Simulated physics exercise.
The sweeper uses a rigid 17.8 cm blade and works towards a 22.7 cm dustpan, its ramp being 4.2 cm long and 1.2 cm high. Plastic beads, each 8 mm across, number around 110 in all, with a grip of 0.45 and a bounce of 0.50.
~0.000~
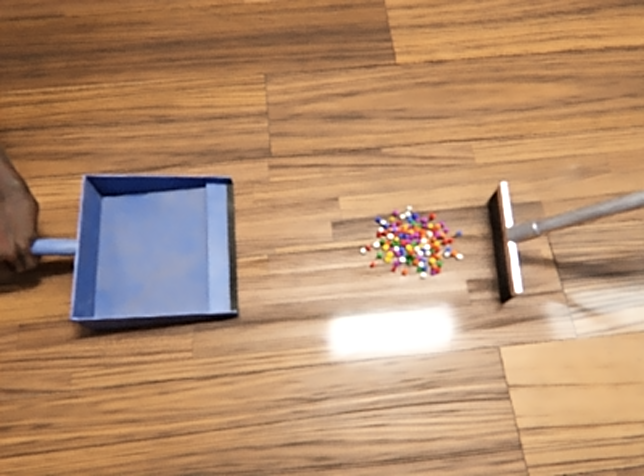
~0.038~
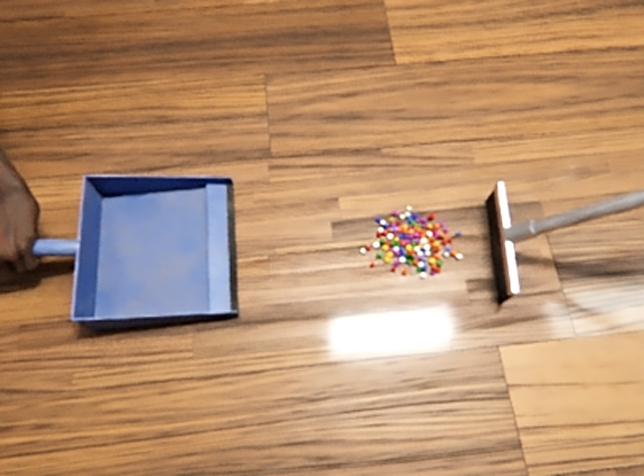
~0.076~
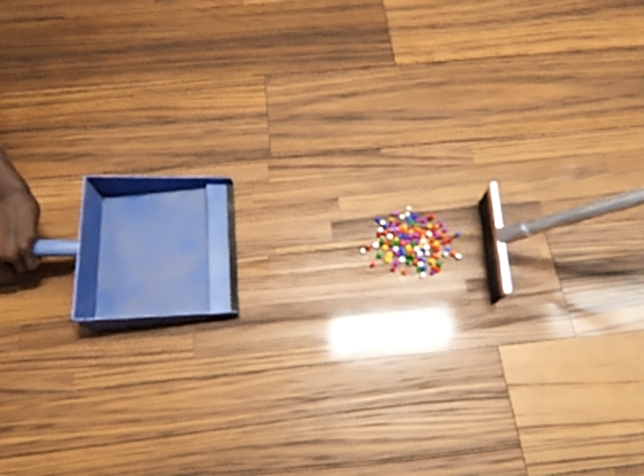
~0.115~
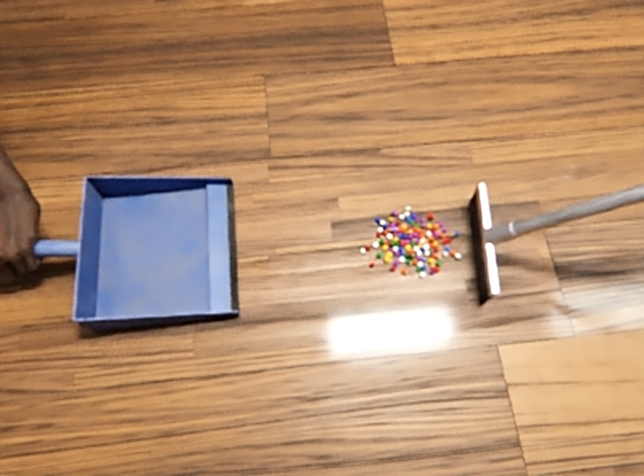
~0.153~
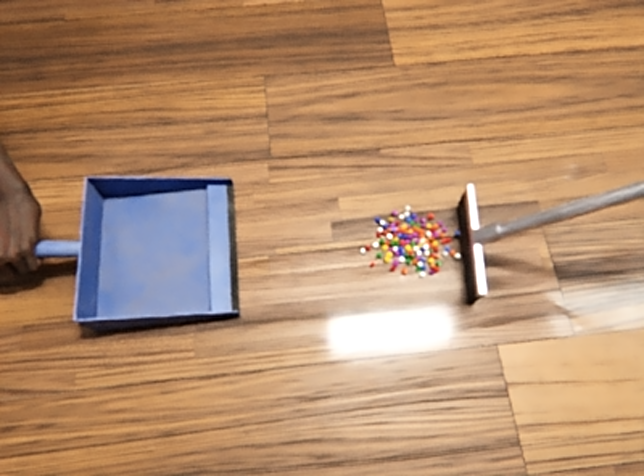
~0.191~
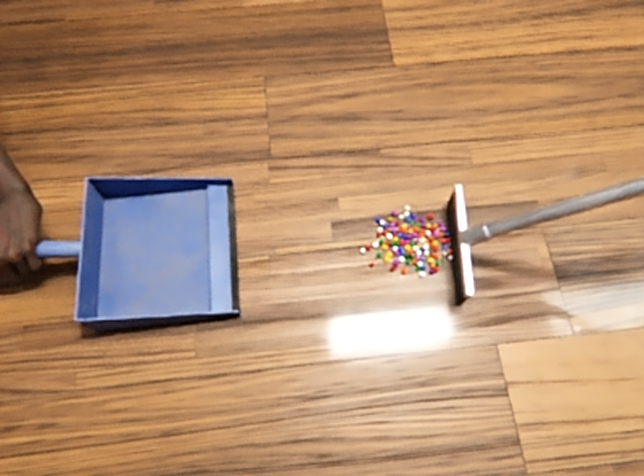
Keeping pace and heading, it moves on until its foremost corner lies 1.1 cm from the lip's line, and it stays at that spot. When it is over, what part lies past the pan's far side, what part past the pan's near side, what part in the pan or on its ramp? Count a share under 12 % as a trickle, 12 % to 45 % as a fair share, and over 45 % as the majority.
Past the pan's far side: Low; past the pan's near side: Low; in the pan or on its ramp: Medium.
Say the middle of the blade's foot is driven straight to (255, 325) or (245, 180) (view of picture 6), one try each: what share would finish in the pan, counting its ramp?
Some 0 and 10 per cent.
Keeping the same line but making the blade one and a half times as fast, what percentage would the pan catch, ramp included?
It would be around 20 percent.
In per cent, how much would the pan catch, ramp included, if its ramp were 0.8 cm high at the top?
That would give something like 20 per cent.
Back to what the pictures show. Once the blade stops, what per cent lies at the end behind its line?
Around 15 per cent.
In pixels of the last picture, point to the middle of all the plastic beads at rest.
In the last view, approximately (240, 249).
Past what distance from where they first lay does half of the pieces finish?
It works out to some 28 cm.
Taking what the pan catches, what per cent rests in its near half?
Share: Approx. 90 %.
After 0.52 s, middle of the blade 19 cm from the lip; 0 % over the lip, far side 0 %, near side 0 %.
Then, at 0.74 s, middle of the blade 9 cm from the lip; 0 % over the lip, far side 0 %, near side 5 %.
Then, at 1.08 s, middle of the blade 2 cm from the lip; 20 % over the lip, far side 5 %, near side 5 %.
In the end, at 1.6 s, far side 5 %, near side 5 %, pan 20 %, in front of the lip or behind the blade 75 %.
